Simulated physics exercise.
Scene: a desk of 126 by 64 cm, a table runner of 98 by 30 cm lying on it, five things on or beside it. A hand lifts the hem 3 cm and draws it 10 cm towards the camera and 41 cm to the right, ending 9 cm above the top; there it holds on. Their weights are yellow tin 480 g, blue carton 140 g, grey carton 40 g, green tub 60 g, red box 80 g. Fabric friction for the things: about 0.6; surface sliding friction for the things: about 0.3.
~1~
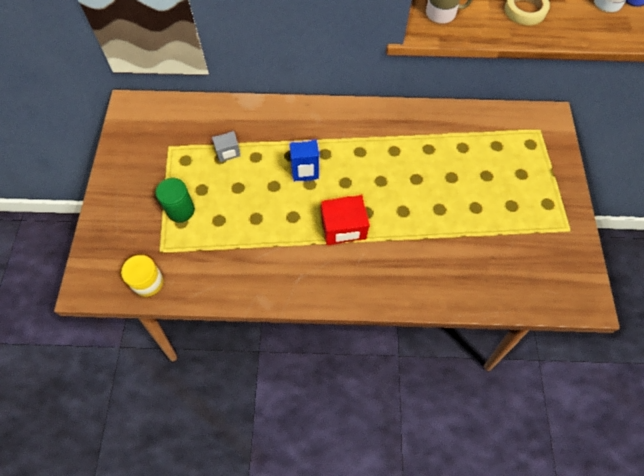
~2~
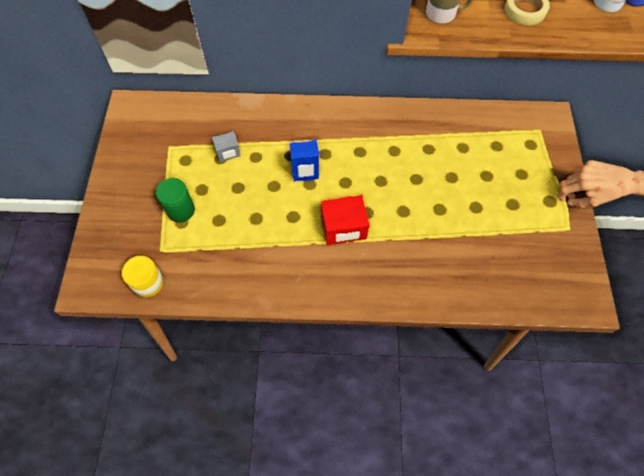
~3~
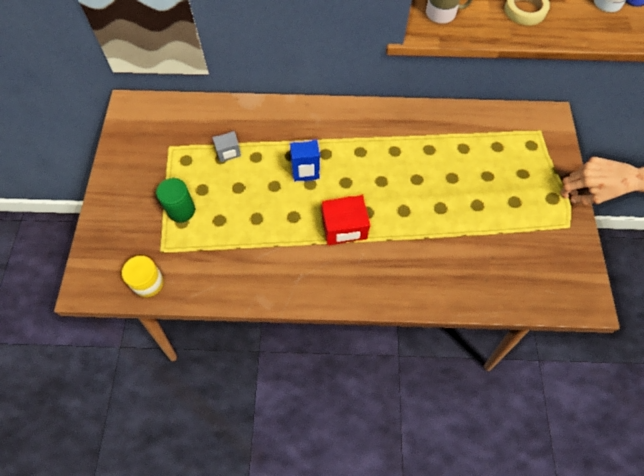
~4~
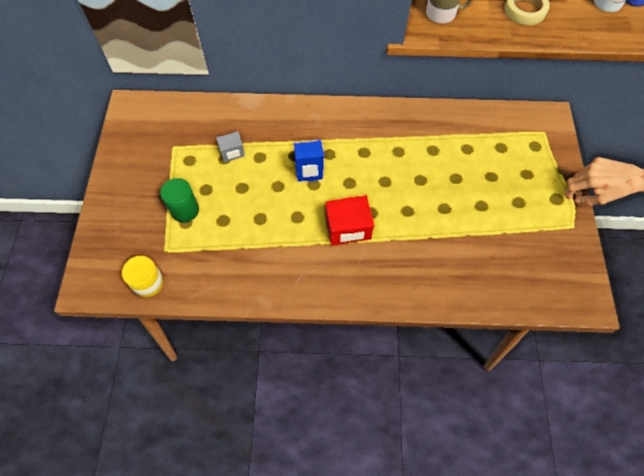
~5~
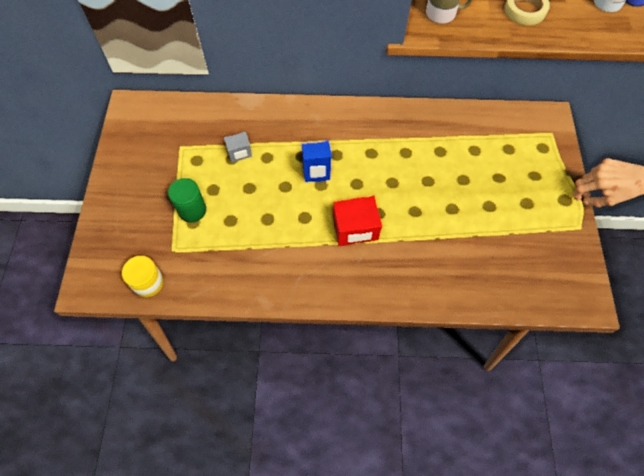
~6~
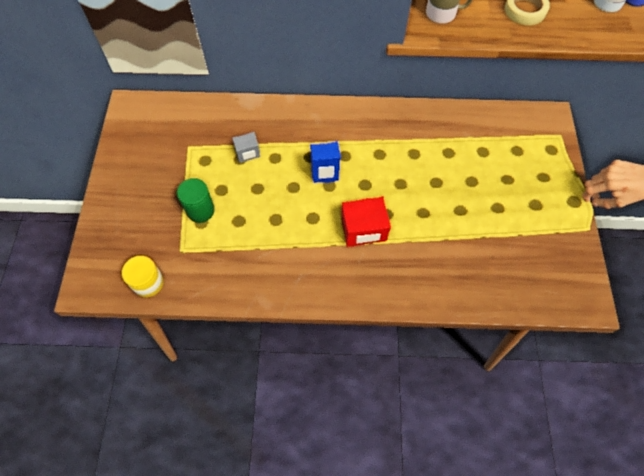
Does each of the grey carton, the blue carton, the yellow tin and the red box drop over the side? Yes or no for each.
Grey carton - no, blue carton - no, yellow tin - no, red box - no.
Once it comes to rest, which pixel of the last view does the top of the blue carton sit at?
Resting point is at approximately (491, 172).
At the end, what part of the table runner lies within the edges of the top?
Near 65 in a hundred.
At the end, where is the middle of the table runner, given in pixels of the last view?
(536, 216) or thereabouts.
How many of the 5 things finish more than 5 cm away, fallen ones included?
Total: 4.
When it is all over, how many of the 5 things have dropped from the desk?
Total: 0.
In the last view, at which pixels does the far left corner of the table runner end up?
About (338, 155).
Next, 90 % of the table runner is still over the top; grey carton 16 cm off its start, blue carton 16 cm off its start, red box 15 cm off its start.
Then, 80 % of the table runner is still over the top; grey carton 29 cm off its start, blue carton 29 cm off its start, red box 28 cm off its start.
After that, 70 % of the table runner is still over the top; grey carton 40 cm off its start at (385, 153), blue carton 39 cm off its start at (472, 169), red box 38 cm off its start at (514, 235).
Later, 65 % of the table runner is still over the top; grey carton 44 cm off its start, blue carton 43 cm off its start, red box 42 cm off its start.
At the end, 65 % of the table runner is still over the top; grey carton 44 cm off its start at (402, 155), blue carton 43 cm off its start at (491, 172), red box 42 cm off its start at (533, 239), yellow tin 0 cm off its start at (138, 270).
